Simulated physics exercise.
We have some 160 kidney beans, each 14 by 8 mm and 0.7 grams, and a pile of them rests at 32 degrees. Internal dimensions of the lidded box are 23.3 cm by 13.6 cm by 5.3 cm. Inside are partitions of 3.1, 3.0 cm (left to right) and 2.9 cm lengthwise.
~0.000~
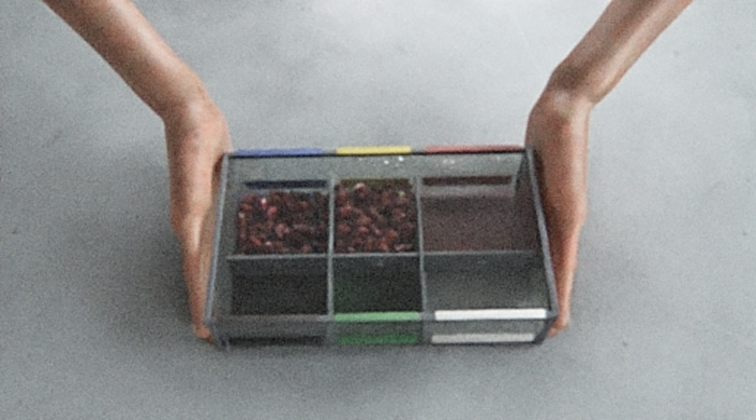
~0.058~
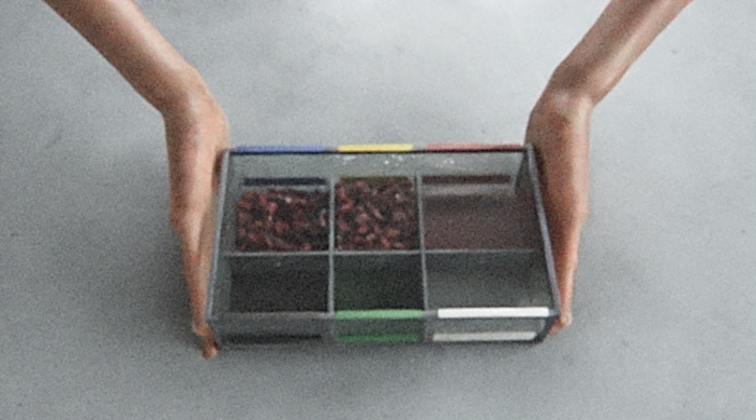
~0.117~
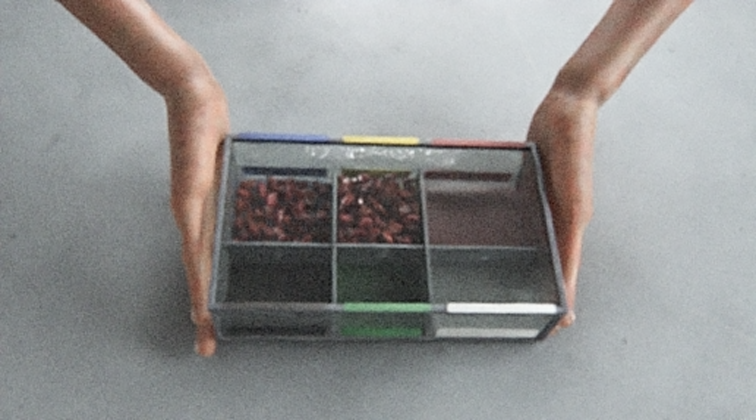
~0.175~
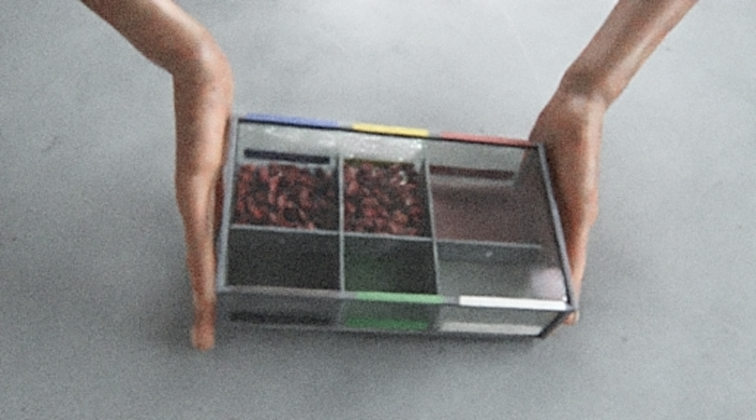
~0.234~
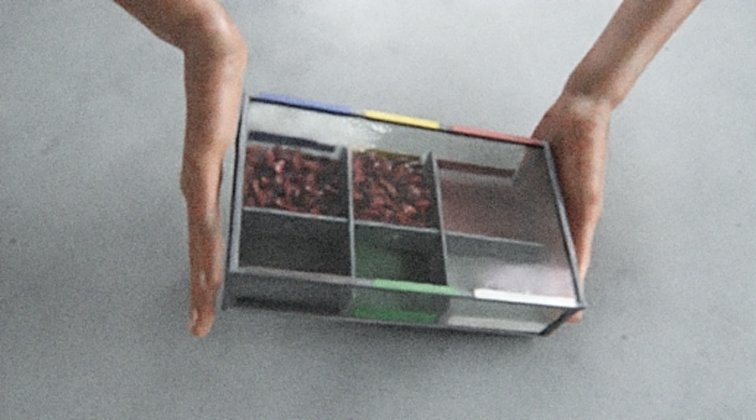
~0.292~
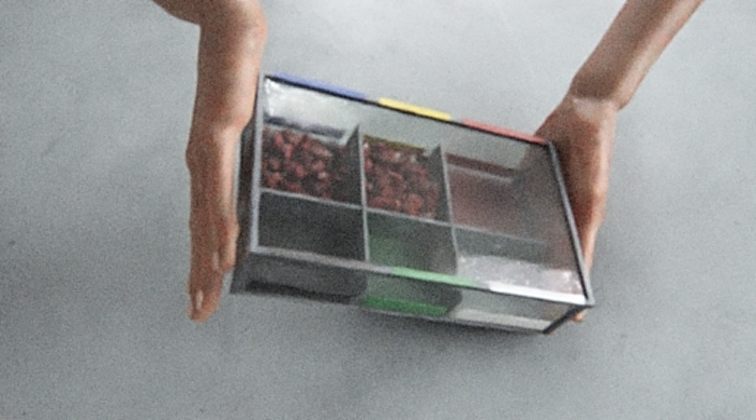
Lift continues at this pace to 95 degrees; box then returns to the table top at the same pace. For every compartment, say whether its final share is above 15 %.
Red compartment: Yes, blue compartment: No, green compartment: No, yellow compartment: Yes, white compartment: No, black compartment: No.
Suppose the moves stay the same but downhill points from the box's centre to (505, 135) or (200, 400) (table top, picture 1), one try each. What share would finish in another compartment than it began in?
First try: About 40 percent; second try: About 65 percent.
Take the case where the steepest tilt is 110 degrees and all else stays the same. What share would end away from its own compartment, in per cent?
I'd estimate around 95 per cent.
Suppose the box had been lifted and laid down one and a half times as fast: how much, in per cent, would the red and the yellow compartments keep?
Red = 70 per cent, yellow = 20 per cent.
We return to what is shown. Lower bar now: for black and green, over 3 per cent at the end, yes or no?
Black: False; green: False.
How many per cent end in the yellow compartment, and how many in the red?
Final shares - yellow 20 percent, red 65 percent.
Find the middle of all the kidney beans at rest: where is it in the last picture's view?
Approximately (479, 215) in the last picture.
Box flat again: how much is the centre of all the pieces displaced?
It shifts some 9.5 cm.
After 1.10 s, tilt 93 degrees; red 30 %, blue 20 %, yellow 45 %.
After 1.63 s, tilt 40 degrees; red 70 %, blue 10 %, yellow 20 %, white 5 %.
After 2.23 s, tilt 0 degrees; red 65 %, blue 10 %, yellow 20 %, white 5 %.
At rest (2.7 s), red 65 %, blue 10 %, green 0 %, yellow 20 %, white 5 %, black 0 %.
